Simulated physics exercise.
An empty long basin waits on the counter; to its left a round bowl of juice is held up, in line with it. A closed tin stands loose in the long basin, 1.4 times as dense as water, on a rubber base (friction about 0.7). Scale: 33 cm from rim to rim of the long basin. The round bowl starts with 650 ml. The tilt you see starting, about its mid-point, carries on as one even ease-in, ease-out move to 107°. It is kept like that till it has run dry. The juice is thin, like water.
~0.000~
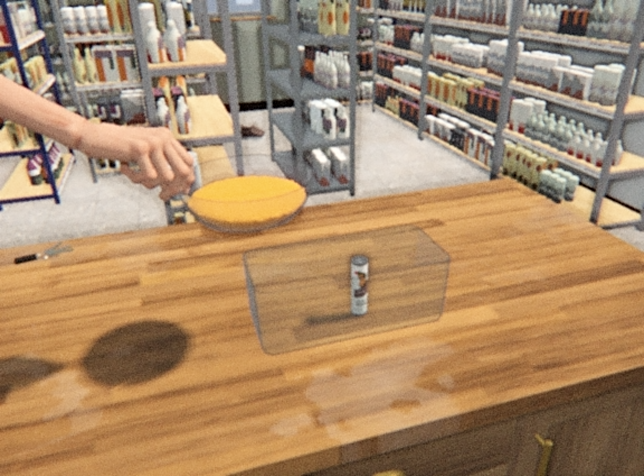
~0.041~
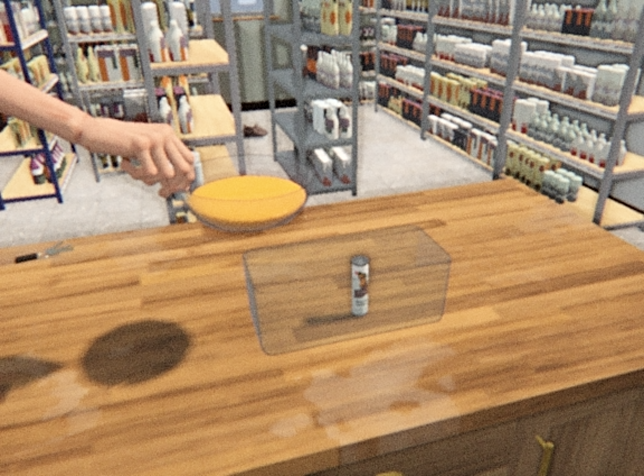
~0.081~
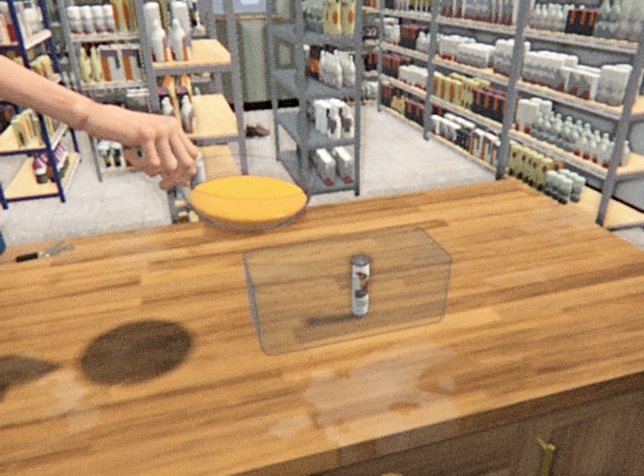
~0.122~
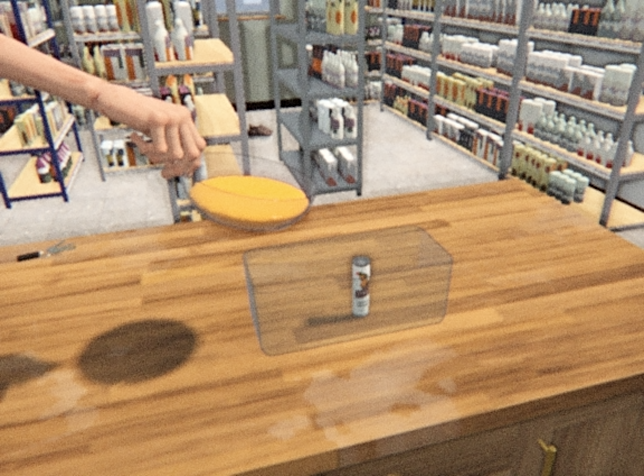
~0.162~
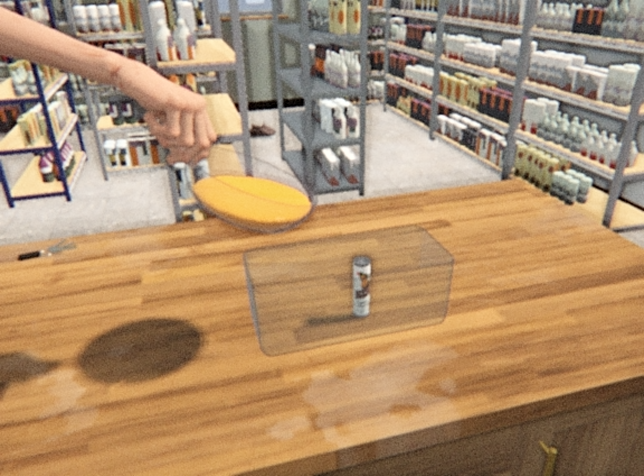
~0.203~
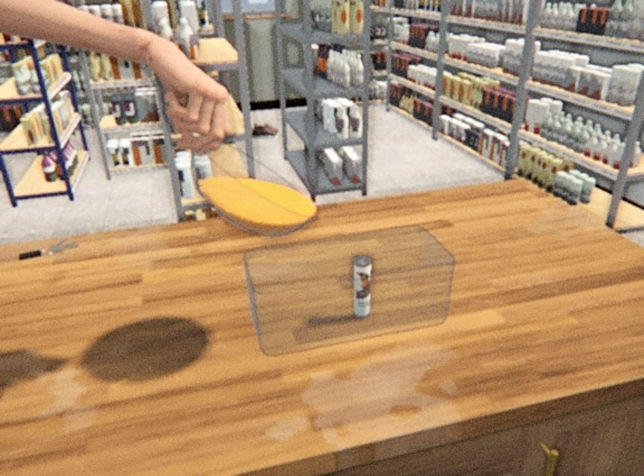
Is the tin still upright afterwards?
The tin goes over.
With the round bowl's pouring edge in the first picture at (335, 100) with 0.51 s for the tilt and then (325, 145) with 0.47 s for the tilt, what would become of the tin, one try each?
First it remains upright; then it goes over.
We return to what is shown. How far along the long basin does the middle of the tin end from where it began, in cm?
Some 6.5 cm.
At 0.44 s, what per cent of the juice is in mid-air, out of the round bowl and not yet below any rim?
Near 16 in a hundred.
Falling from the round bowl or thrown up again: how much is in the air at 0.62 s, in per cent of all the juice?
Near 5 in a hundred.
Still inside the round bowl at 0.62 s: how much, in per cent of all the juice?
Near 0 in a hundred.
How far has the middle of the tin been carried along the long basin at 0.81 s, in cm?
Some 1 cm.
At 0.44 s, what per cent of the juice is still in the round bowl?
About 1 per cent.
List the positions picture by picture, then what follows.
The first picture shows tilt 0°; pouring edge (310, 169); surface from (187, 203) to (304, 187); the long basin's rim runs from (249, 273) to (433, 242); the tin's top is at (360, 263).
The second picture shows tilt 2°; pouring edge (311, 171); surface from (187, 201) to (304, 188).
The third picture shows tilt 7°; pouring edge (313, 176); surface from (187, 197) to (304, 190).
The fourth picture shows tilt 14°; pouring edge (315, 184); surface from (188, 192) to (303, 193).
The fifth picture shows tilt 25°; pouring edge (315, 195); surface from (191, 187) to (300, 196).
The sixth picture shows tilt 37°; pouring edge (312, 208); surface from (198, 184) to (305, 200); 1 per cent is over the edge.
After 0.44 s the tilt is 103° and 1 per cent is still to pour; the tin stands where it began.
After 0.62 s the tilt is 107° and 0 per cent is still to pour; the tin stands where it began.
After 0.81 s the tilt is 107° and 0 per cent is still to pour; the tin leans 16°.
After 1.01 s the tilt is 107° and 0 per cent is still to pour; the tin lies on its side.
In the end the tin lies on its side.
